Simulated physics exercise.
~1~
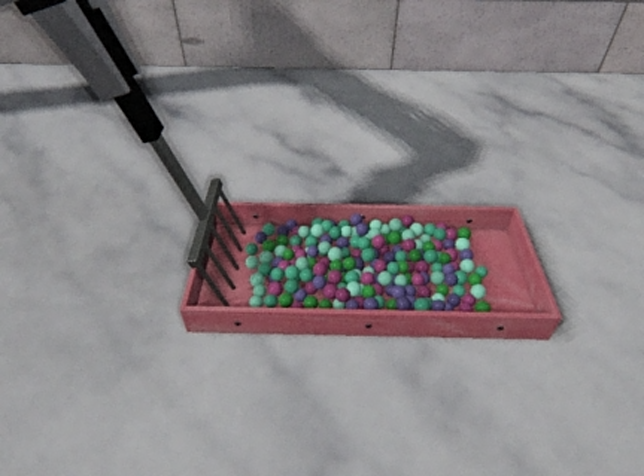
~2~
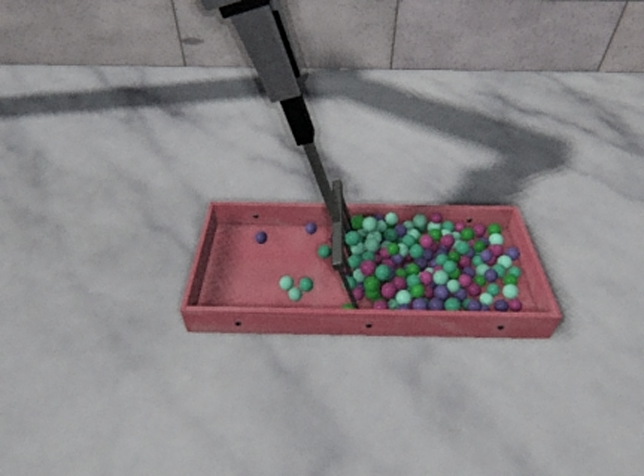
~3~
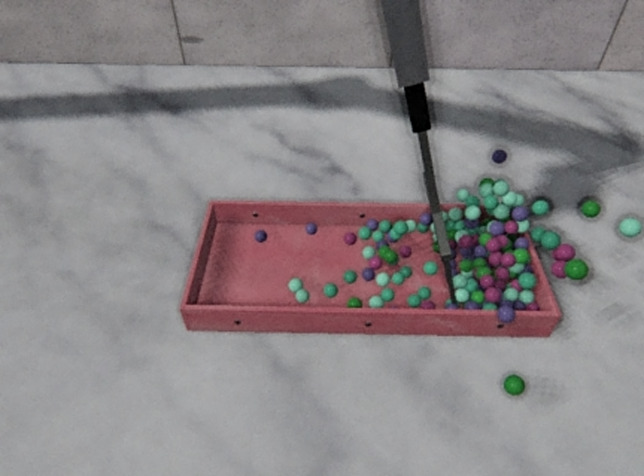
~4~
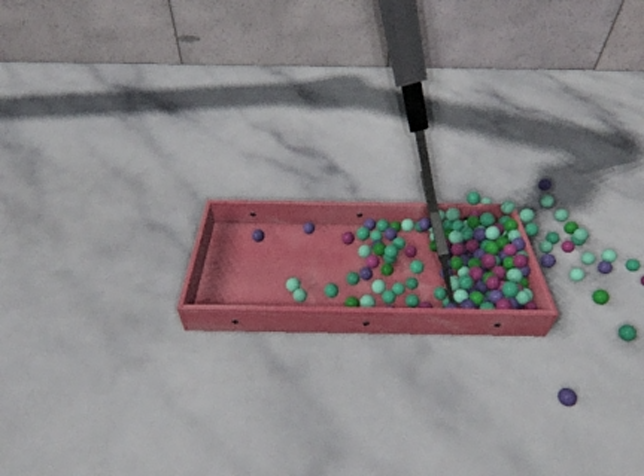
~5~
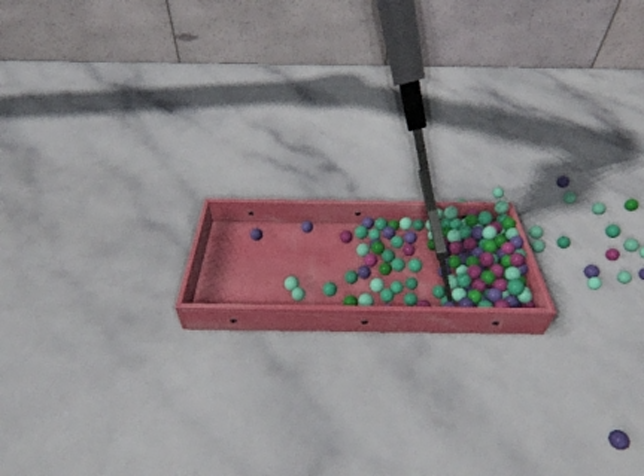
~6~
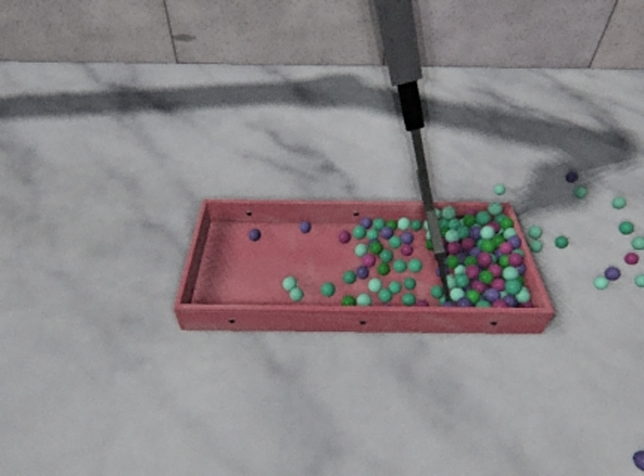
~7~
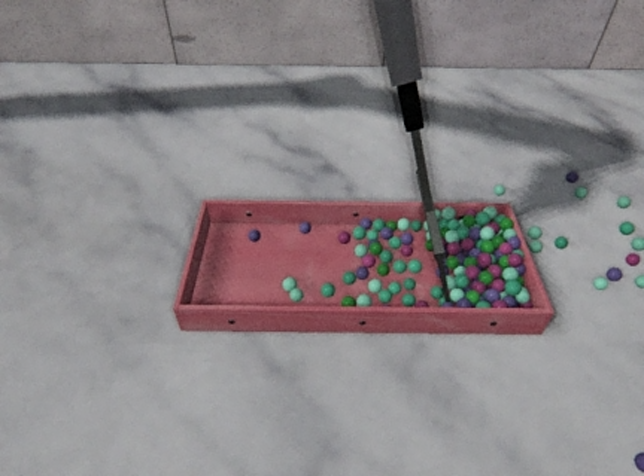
On a marble table top, a robot arm's fork pushes colourful round sweets rightward along a pink tray, spilling some beyond it.
